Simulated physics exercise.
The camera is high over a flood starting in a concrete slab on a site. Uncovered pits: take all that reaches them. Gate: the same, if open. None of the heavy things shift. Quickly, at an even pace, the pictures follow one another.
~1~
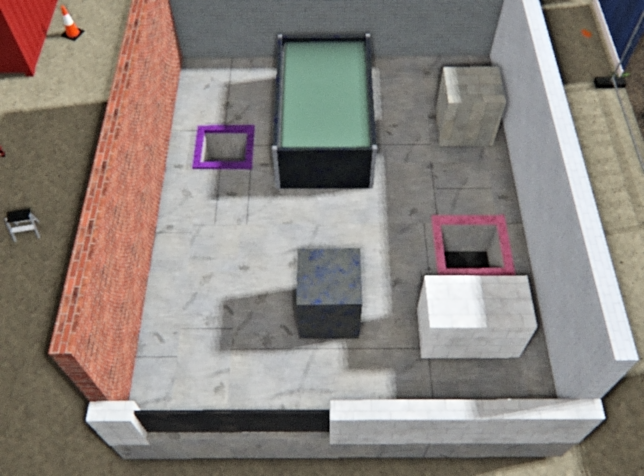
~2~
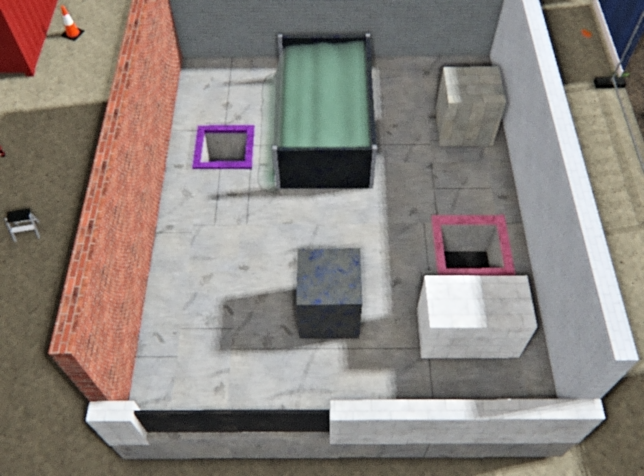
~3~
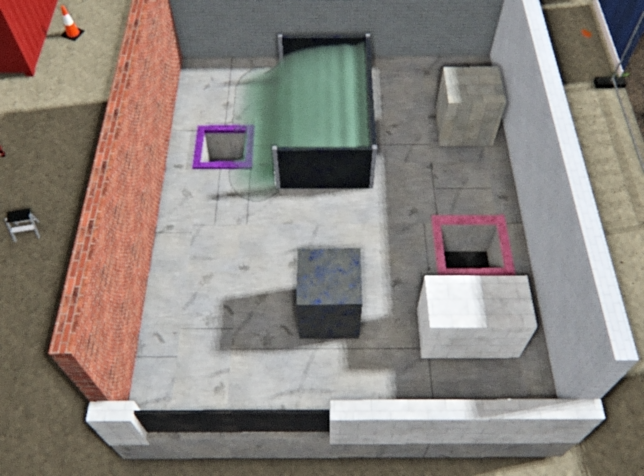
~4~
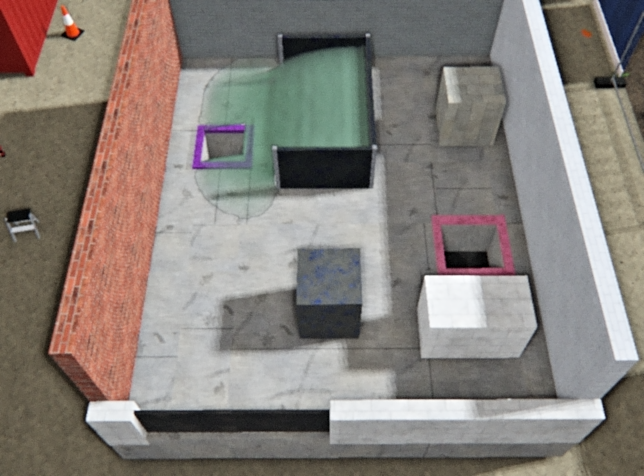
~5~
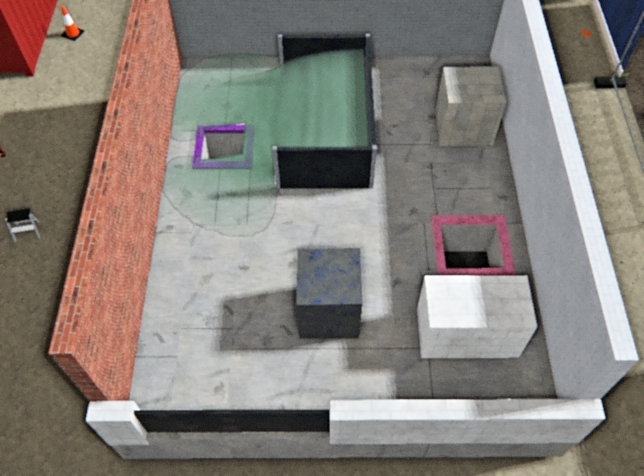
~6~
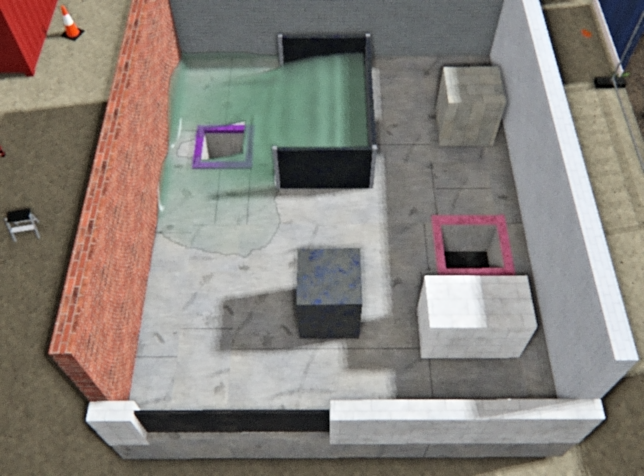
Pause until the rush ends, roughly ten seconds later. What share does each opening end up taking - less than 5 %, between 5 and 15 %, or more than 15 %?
The gate is nearly idle - draining beneath five per cent. The pink pit is nearly idle - draining beneath five per cent. The purple pit is busy - draining past fifteen per cent.
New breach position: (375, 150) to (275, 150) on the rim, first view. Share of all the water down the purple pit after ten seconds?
The purple pit takes 4 per cent.
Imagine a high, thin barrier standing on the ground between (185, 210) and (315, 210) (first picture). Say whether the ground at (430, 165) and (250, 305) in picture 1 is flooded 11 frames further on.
Going one by one, you'd find the first left untouched and then the other inundated.
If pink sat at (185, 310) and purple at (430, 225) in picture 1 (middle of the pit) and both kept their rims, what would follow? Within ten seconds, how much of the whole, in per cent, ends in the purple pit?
Share, purple pit, approx.: 0 in a hundred.
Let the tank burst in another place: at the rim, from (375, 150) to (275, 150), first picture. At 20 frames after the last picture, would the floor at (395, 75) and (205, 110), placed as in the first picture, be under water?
Point one not reached, point two not reached.
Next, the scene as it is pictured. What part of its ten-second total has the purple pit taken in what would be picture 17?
Roughly 65 percent.
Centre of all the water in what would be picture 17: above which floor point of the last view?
At about (240, 145).
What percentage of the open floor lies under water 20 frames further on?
55 %.
A moment on, water covers 25 % of the floor; the gate 0 %, the pink pit 0 %, the purple pit 16 %.
Next, water covers 35 % of the floor; the gate 0 %, the pink pit 0 %, the purple pit 23 %.
Then, water covers 55 % of the floor; the gate 0 %, the pink pit 0 %, the purple pit 30 %.
Later, water covers 75 % of the floor; the gate 0 %, the pink pit 0 %, the purple pit 33 %.
In the end, water covers 95 % of the floor; the gate 0 %, the pink pit 2 %, the purple pit 35 %.
